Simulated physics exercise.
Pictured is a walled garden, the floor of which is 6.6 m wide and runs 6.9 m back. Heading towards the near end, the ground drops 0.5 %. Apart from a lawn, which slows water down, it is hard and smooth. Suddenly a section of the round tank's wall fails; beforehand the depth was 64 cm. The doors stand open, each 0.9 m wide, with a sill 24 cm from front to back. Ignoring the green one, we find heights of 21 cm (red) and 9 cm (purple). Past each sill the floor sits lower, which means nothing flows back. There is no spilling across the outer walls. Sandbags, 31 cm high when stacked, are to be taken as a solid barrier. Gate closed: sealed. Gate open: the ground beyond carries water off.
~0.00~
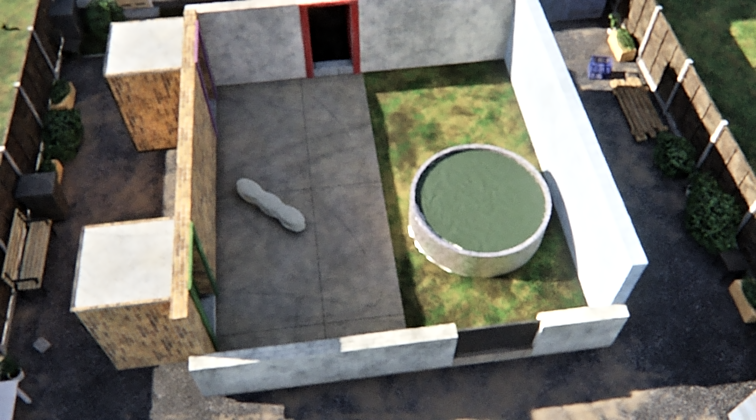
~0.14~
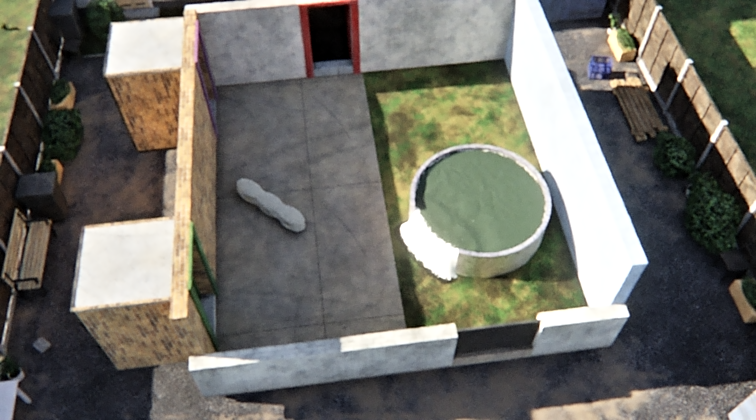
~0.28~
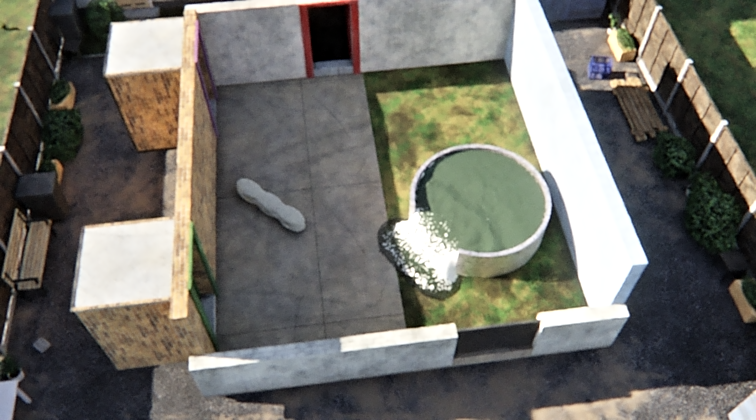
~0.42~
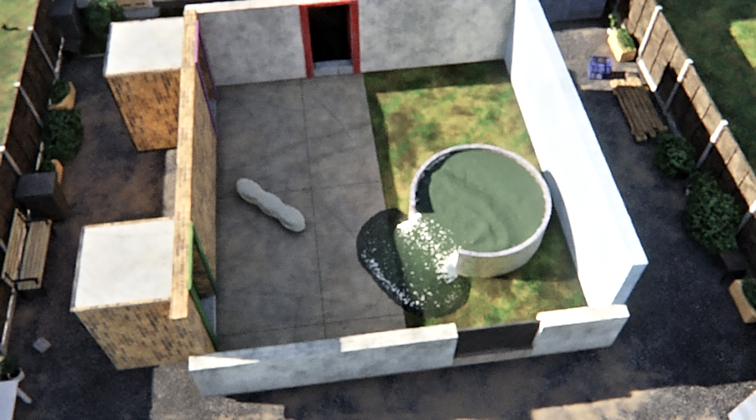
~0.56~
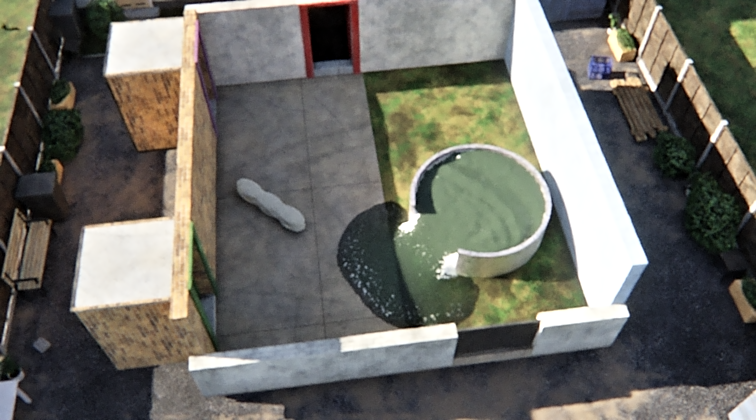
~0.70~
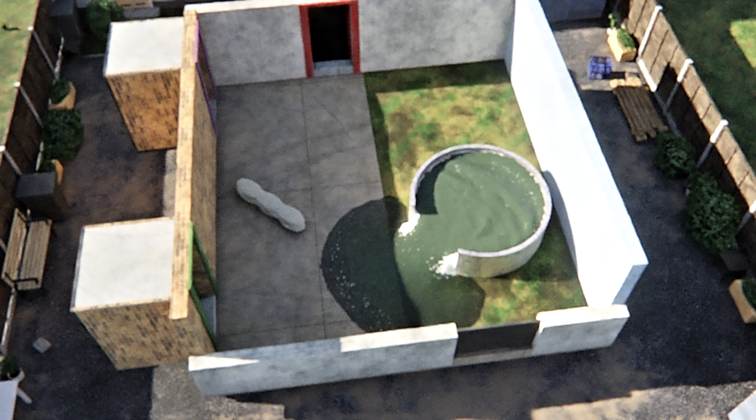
A walled garden, half smooth grey paving and half mossy lawn, is seen from high above by a camera that stays still. A round, pale-walled tank of dark green water stands on the lawn at right, with a lumpy whitish object on the paving and a red-framed doorway behind. The tank's lower-left wall gives way, and white, foaming water pours out, spreading in a dark, rounded pool across grass and paving.
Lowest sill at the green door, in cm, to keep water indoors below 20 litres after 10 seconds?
Roughly 28 cm.
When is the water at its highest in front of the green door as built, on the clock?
Around 2.8 seconds.
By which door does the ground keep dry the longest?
It's the red door, I'd say.
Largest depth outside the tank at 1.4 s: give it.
32 cm.
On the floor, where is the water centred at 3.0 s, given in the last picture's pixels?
My guess is close to (389, 263).
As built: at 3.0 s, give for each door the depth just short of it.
Door by door in cm - red 0, purple 0, green 32.
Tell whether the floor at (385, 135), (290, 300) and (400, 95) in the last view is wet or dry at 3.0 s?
Untouched; soaked; untouched.
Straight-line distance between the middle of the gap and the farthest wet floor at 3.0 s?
The front sits around 4.6 m out.
After 1.4 s water covers 25 % of the floor, deepest (32 cm) near (419, 250); it has not reached the green door.
After 3.0 s water covers 40 % of the floor, deepest (36 cm) near (216, 375); 32 cm at the green door, 80 litres in over its 14 cm sill.
After 10.0 s water covers 85 % of the floor, deepest (12 cm) near (376, 355); 11 cm at the green door, 199 litres in over its 14 cm sill.
At the green door as built, the water arrived by 1.7 s and peaked near 34 cm at 2.8 s.
With a sill of 24 cm, 42 litres would have come in within the 10 s; with 32.5 cm, 6 litres. So under 20 litres takes about 28 cm.
